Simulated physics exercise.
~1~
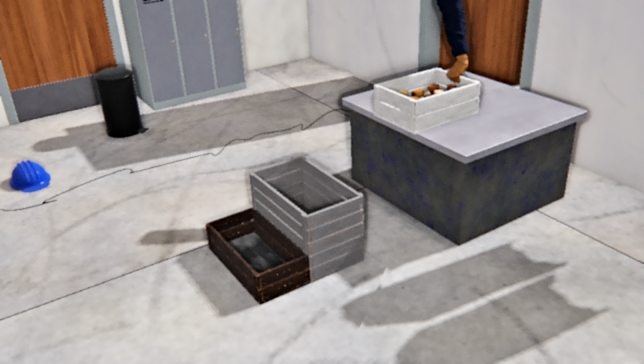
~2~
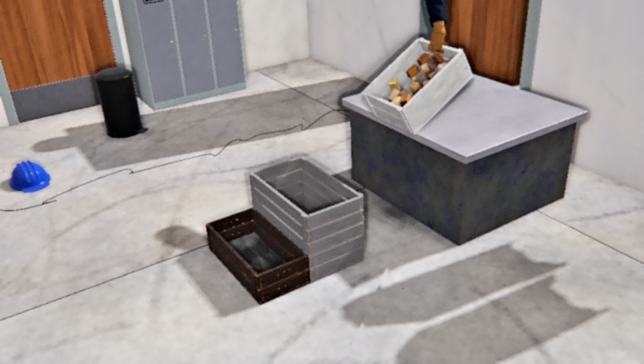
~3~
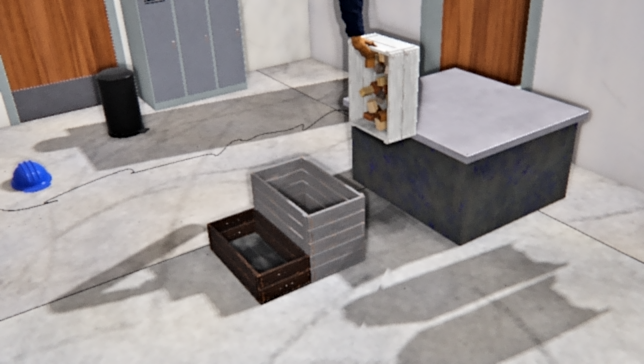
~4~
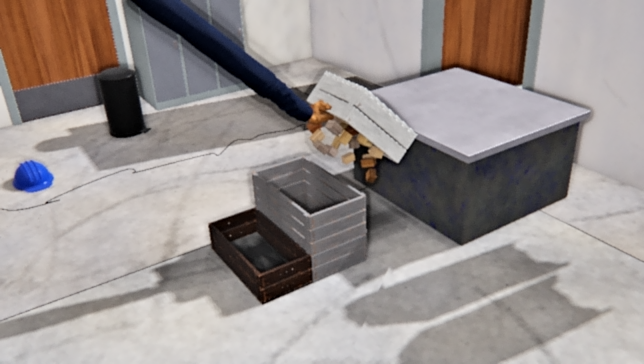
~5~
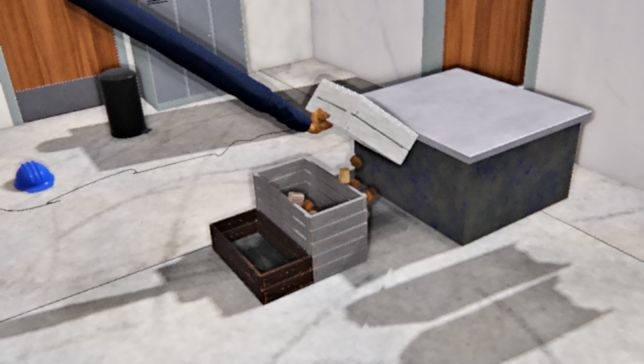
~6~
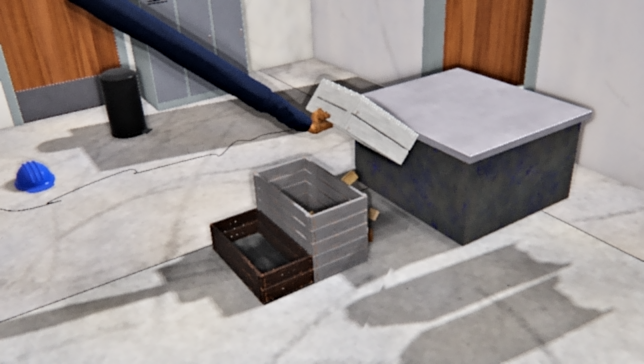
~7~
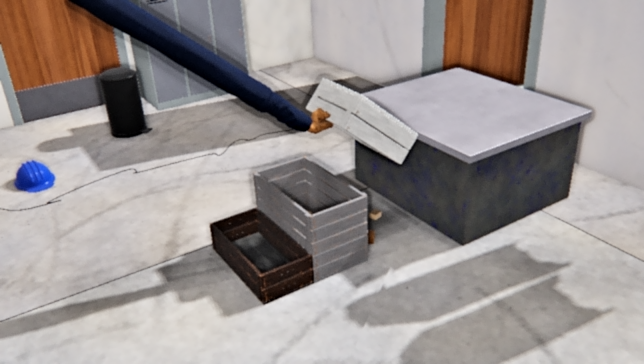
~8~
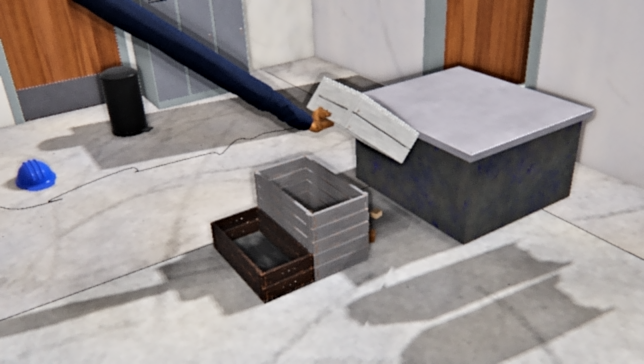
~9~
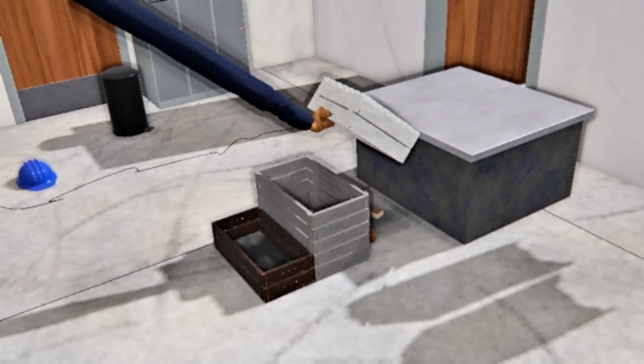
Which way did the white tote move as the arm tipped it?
The white tote moved to the left, over the edge of the bench.
